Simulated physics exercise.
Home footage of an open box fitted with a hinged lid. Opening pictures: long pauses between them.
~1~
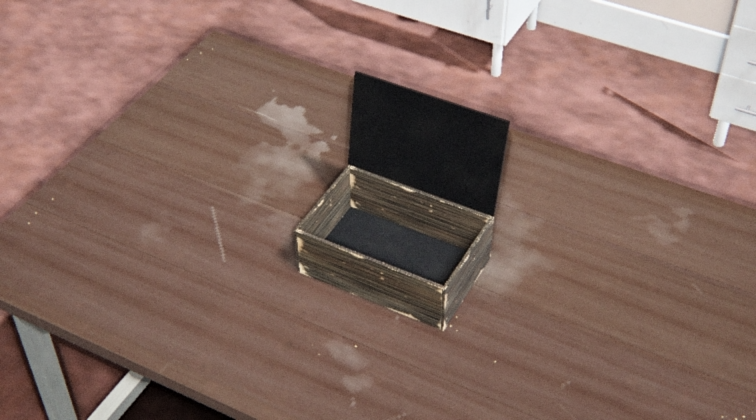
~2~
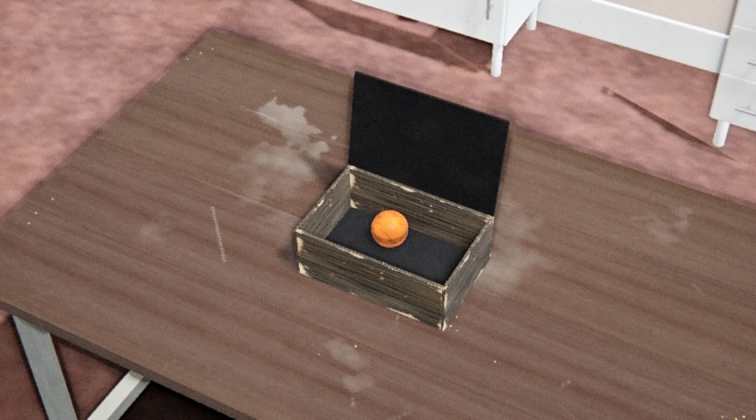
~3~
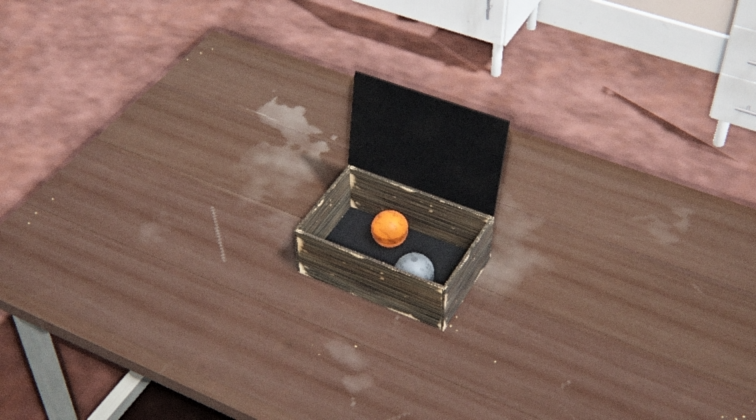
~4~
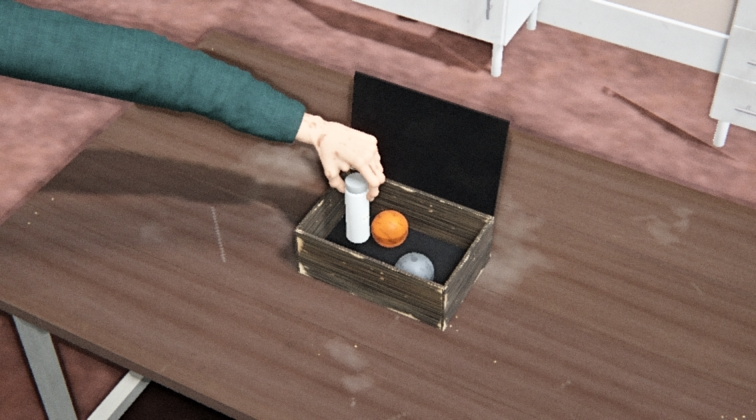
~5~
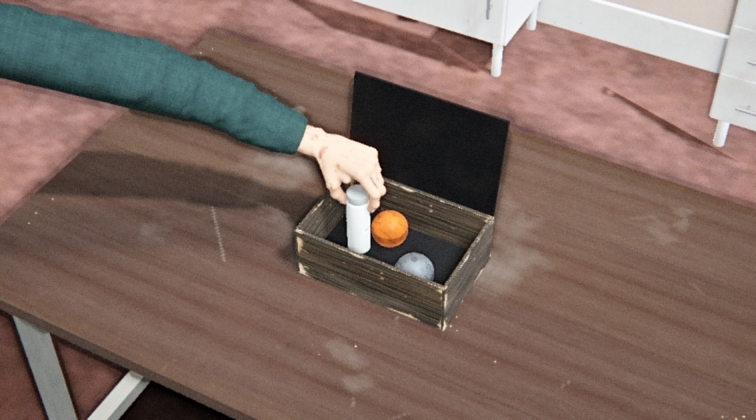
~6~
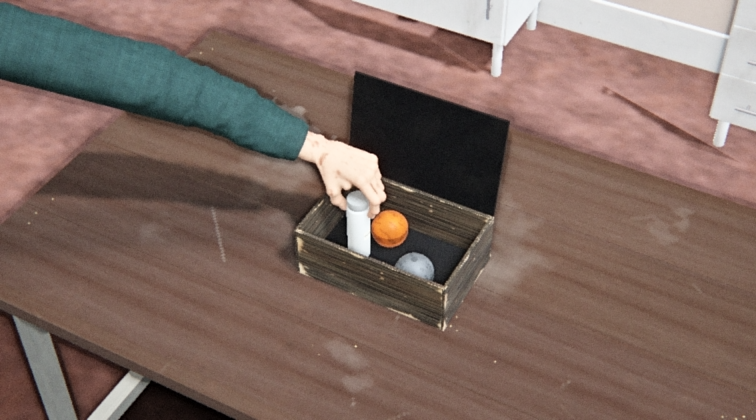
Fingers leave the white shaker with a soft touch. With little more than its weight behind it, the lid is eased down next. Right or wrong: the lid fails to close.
Right, it stays open.
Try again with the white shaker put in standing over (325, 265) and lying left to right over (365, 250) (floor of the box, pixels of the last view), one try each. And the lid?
Case one: Lid left up; case two: Lid down.
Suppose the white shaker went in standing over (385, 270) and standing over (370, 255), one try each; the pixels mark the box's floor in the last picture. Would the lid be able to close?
In the first case it gets propped open; in the second case it gets propped open.
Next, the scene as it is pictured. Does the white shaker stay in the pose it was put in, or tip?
As it turns out, it keeps its original angle.
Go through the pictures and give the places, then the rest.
In the first frame, the last thing is not in view yet.
In the second frame, the last thing is not in view yet; orange ball (390, 229).
In the third frame, the last thing is not in view yet; orange ball (390, 229).
In the fourth frame, coming down; white shaker (357, 208); orange ball (390, 229).
In the fifth frame, coming down; white shaker (358, 220); orange ball (390, 229).
In the sixth frame, put in, still held; white shaker (359, 226); orange ball (390, 229).
Then, 1.20 s after the last picture, lid starting down.
Then, 1.60 s after the last picture, lid 59° above the rim.
Then, 1.90 s after the last picture, lid 37° above the rim.
At rest, lid 24° above the rim; all 3 in place. Seen from the same camera at the end, white shaker near (359, 226).
